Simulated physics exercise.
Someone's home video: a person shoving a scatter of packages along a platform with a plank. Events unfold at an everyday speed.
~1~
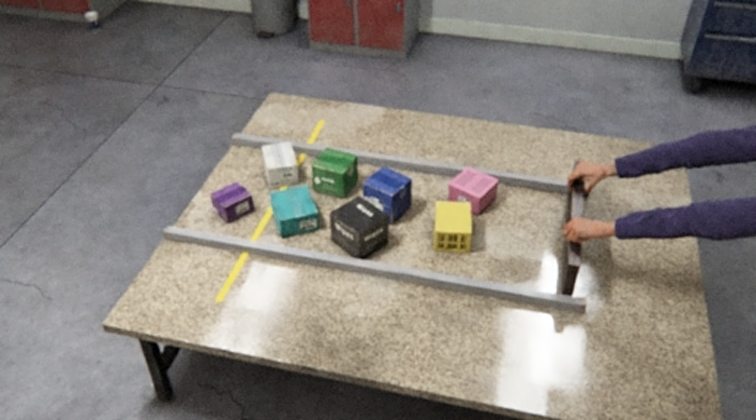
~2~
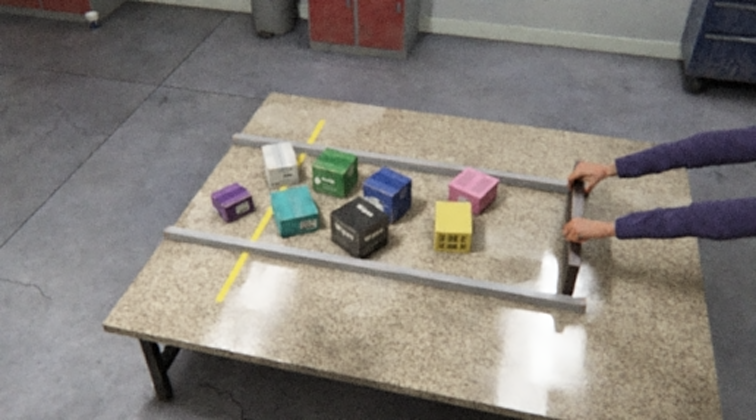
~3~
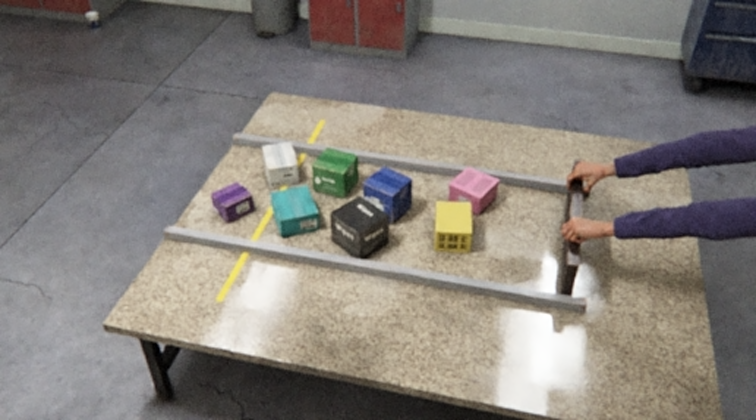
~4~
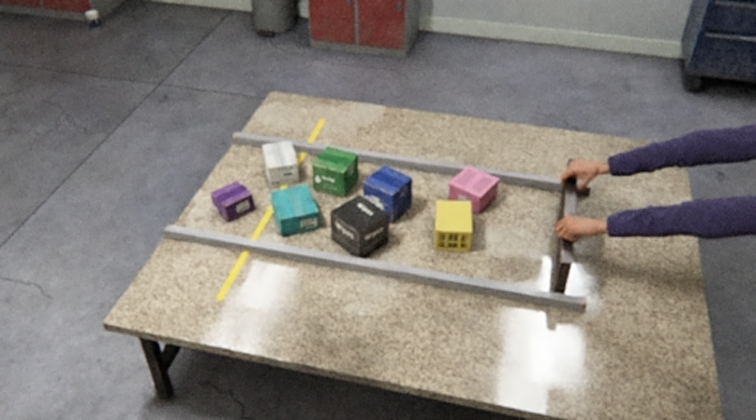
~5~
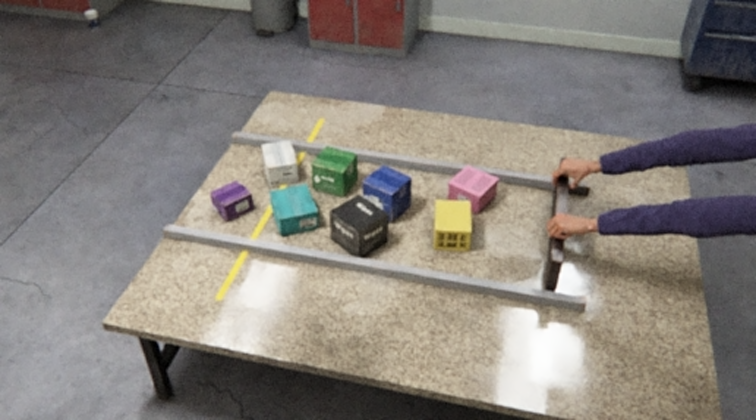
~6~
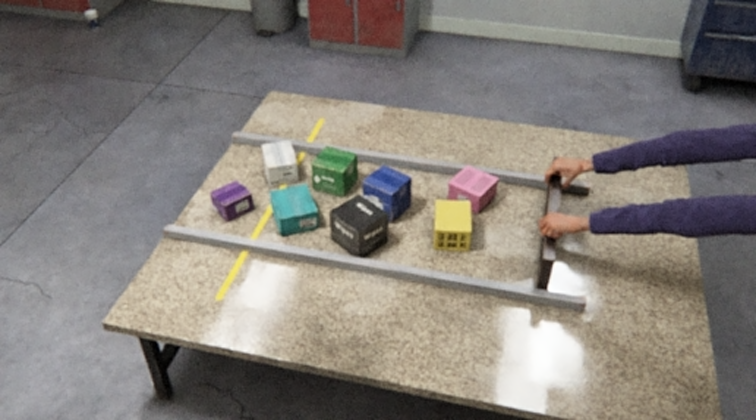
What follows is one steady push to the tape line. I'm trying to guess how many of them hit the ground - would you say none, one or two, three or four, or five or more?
The push is going to send one or two over the edge.
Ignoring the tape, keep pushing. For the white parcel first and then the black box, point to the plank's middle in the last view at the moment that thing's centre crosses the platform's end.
First one: Around (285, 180). Other one: Around (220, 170).
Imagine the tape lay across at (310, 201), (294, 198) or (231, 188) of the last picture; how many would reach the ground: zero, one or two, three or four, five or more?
In the order of the places given: Not one; one or two; at least five.
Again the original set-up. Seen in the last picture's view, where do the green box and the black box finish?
First (249, 143), then (235, 216).
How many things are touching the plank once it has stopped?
3 of them.
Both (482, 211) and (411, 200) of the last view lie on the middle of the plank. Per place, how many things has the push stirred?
At that stage 1; at the next, 4.
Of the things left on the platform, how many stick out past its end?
The count is 1.
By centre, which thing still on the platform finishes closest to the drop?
It's the turquoise parcel.
Soon after, none off yet; purple parcel at rest near (232, 201); white parcel at rest near (280, 163); turquoise parcel at rest near (294, 210).
After that, none off yet; purple parcel displaced about its own width near (214, 194); white parcel displaced about its own width near (254, 160); turquoise parcel displaced about its own width near (253, 203).
In the end, the number that fall off is one or two; gone, white parcel and purple parcel.
